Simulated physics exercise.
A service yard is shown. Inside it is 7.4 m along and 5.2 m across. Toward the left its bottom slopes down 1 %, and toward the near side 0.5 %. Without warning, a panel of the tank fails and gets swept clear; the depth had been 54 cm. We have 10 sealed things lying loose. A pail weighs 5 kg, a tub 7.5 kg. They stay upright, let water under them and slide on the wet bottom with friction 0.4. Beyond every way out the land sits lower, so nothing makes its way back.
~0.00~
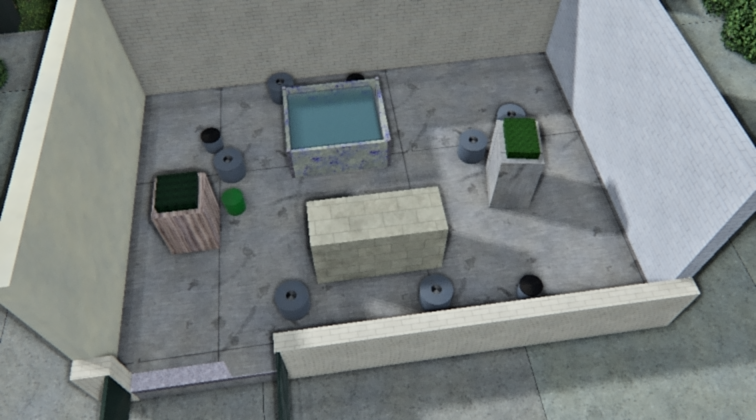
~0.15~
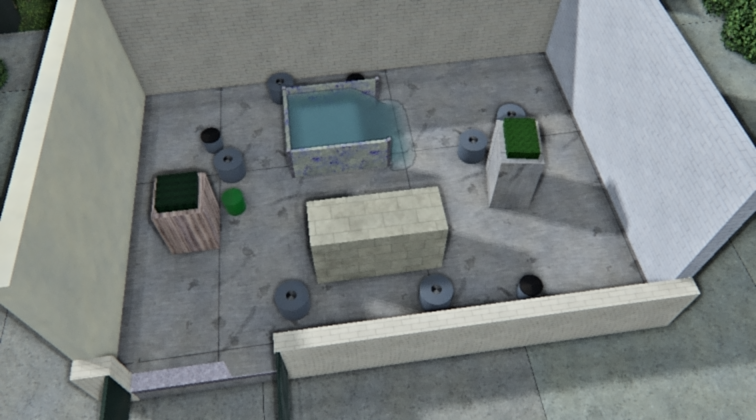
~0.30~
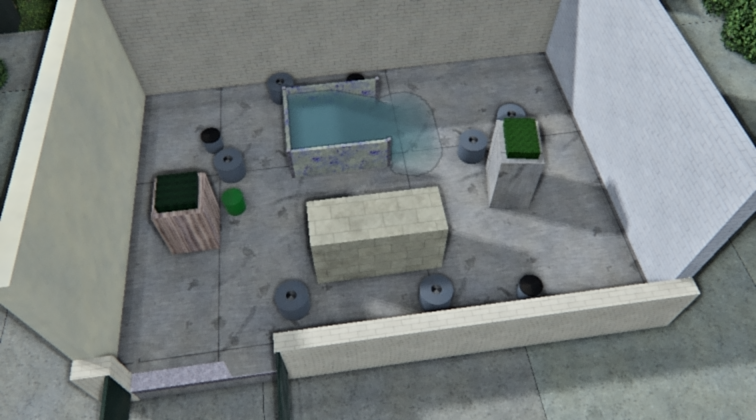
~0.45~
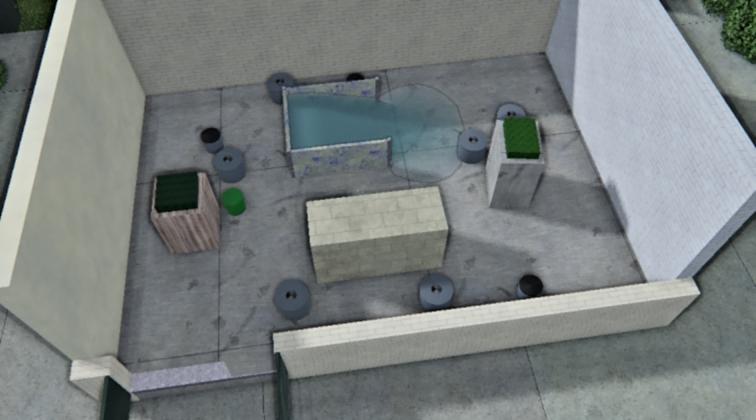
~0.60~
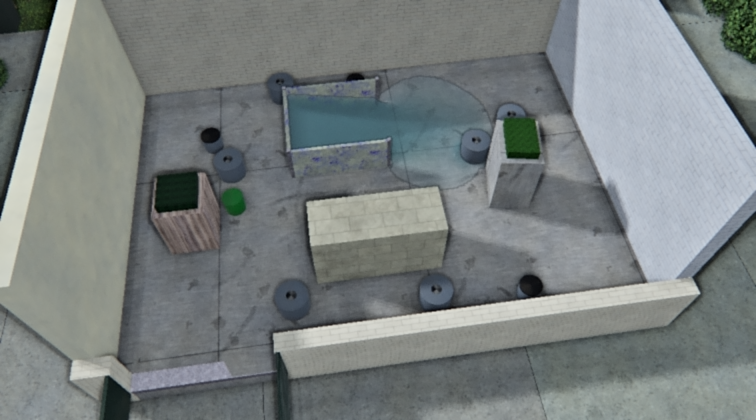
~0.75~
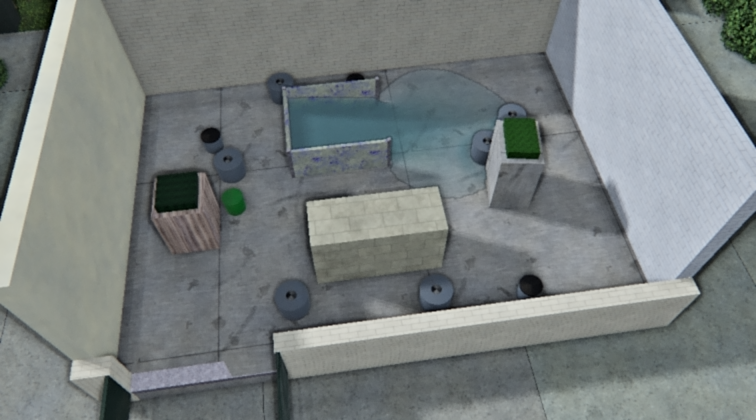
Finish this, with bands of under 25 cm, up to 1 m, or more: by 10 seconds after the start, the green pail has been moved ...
... under 25 cm.
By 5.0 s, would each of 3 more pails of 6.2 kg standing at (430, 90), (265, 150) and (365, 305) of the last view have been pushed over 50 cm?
Order as asked - farther, not as far, not as far.
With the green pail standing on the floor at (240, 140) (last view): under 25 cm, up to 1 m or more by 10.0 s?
Put there, it remains roughly in place.
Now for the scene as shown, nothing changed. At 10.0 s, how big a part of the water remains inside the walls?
Roughly 98 percent.
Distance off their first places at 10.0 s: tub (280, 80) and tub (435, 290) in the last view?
First 50 cm, then 300 cm.
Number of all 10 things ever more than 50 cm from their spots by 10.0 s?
That comes to 6.
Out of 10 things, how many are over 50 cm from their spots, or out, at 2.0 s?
My count gives 2.
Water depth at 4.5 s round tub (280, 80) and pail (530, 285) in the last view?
About 0 and 7 cm.
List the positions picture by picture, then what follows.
The green pail at (232, 197), on the bottom; water covers 1.9 m2; 0 of 10 have shifted, in the first frame.
The green pail at (232, 197), on the bottom; water covers 2.6 m2; 0 of 10 have shifted, in the second frame.
The green pail at (232, 197), on the bottom; water covers 3.4 m2; 0 of 10 have shifted, in the third frame.
The green pail at (232, 197) rests on the ground; water covers 4.4 m2; 0 of 10 have shifted, in the fourth frame.
The green pail at (232, 197), on the bottom; 5.6 m2 under water; 0 of 10 have shifted, in the fifth frame.
The green pail at (232, 197), on the bottom; 6.7 m2 under water; 1 of 10 have shifted, in the sixth frame.
After 2.0 s the green pail is near (232, 197), 0.0 m from its start, aground; 0 of 10 are out; 1 afloat.
After 4.5 s the green pail is near (232, 197), 0.0 m from its start, aground; 0 of 10 are out; 2 afloat.
After 7.0 s the green pail is near (232, 197), 0.0 m from its start, aground; 0 of 10 are out; 1 afloat.
After 10.0 s the green pail is near (230, 191), 0.1 m from its start, aground; 0 of 10 are out; 1 afloat.
